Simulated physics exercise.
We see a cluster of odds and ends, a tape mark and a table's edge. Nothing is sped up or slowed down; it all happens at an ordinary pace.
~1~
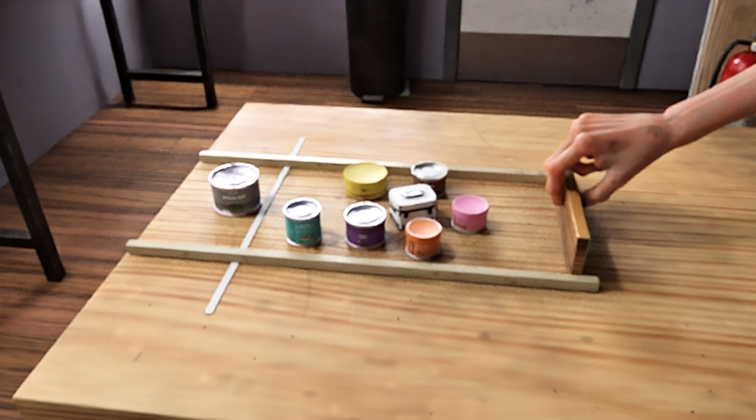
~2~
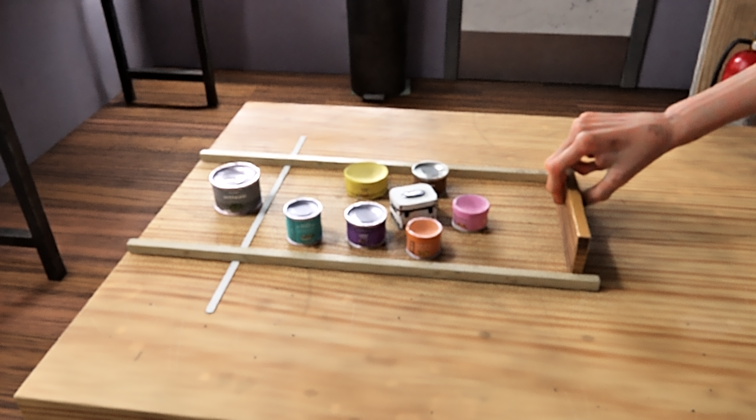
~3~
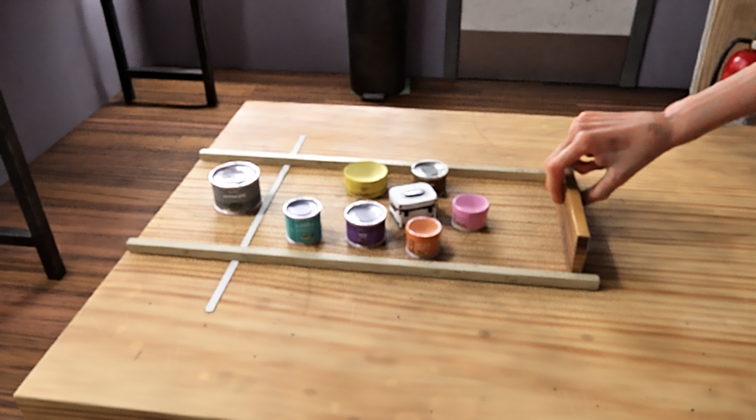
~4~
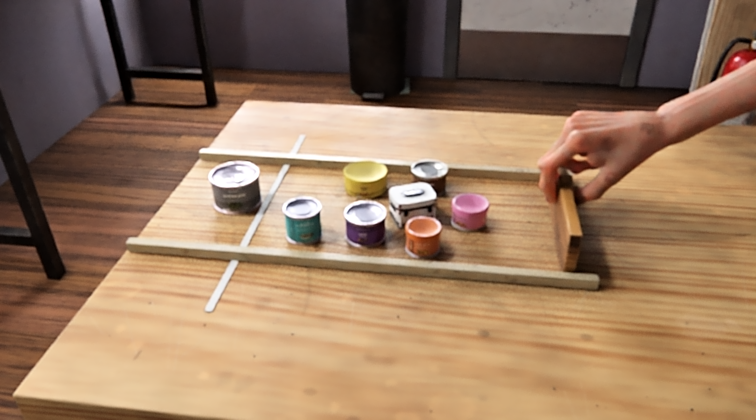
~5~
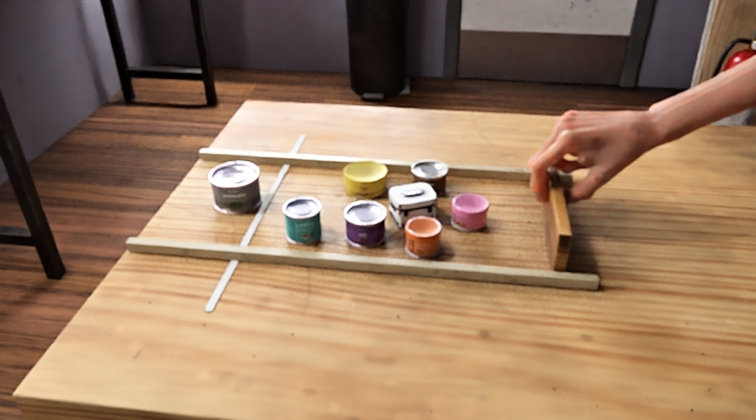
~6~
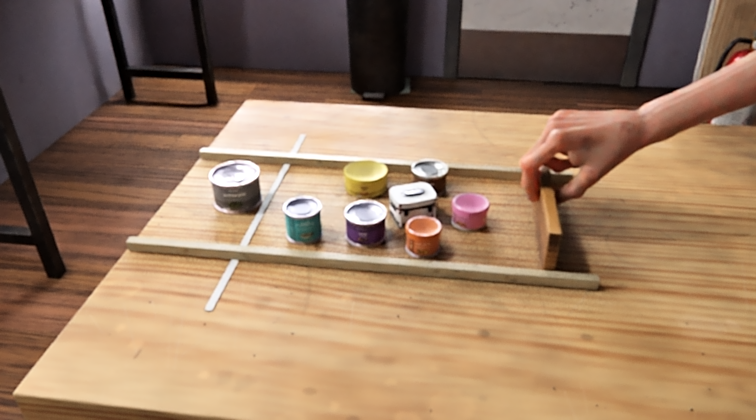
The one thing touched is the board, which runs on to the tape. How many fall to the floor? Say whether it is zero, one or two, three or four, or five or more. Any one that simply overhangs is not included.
Once the board stops, zero pieces are missing from the table.
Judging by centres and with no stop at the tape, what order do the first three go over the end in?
Earliest first - the grey tin, the yellow tub, the white case.
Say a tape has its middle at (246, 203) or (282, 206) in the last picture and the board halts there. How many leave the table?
It would be 1 and 0.
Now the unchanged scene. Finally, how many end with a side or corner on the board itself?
Number: 3.
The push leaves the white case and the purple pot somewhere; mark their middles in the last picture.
First object about (222, 180); second object about (217, 205).
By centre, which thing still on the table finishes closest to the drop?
Nearest at the end: The grey tin.
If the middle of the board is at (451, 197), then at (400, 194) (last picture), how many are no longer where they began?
So 2, and at the other place 6.
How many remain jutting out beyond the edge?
1.
Early on, none off yet; grey tin at rest near (236, 187); turquoise tin at rest near (303, 221); yellow tub at rest near (366, 178).
A while later, none off yet; grey tin at rest near (236, 187); turquoise tin travelled a little near (290, 219); yellow tub travelled about its own width near (331, 177).
Further along, none off yet; grey tin travelled a little near (218, 185); turquoise tin travelled well along near (228, 219); yellow tub travelled well along near (269, 169).
Finally, the number that fall off is zero.
